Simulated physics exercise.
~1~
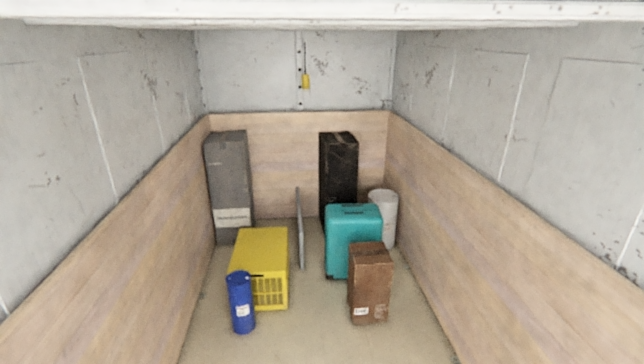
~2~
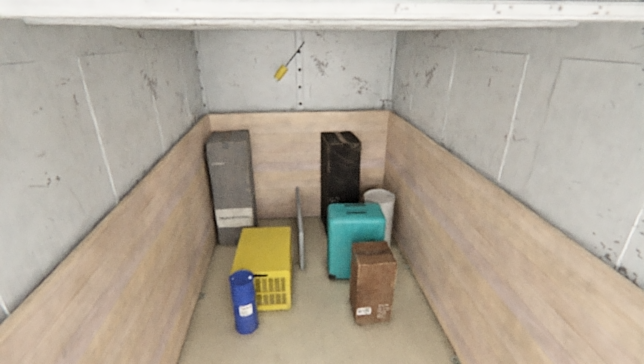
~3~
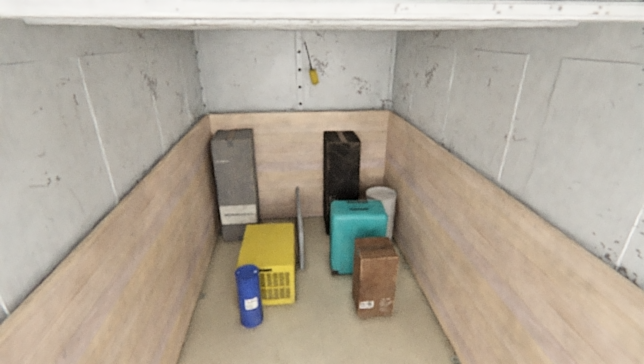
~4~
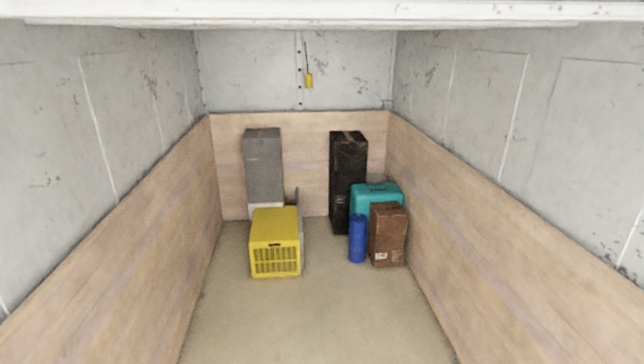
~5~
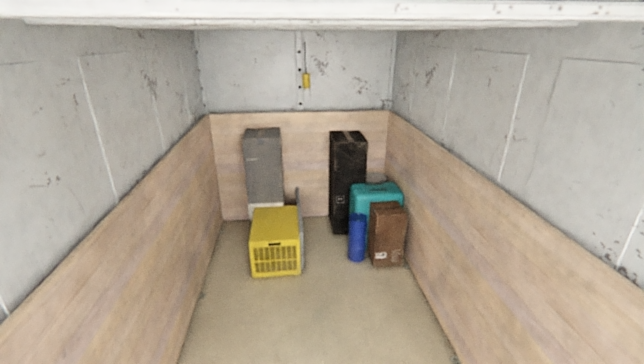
A yellow crate, blue canister, brown box, turquoise case and grey box shift slightly in a wood-lined van bay, then slide toward the far wall, the canister crossing right beside the brown box, and all end upright and still, bunched near the back beside the tall black box.
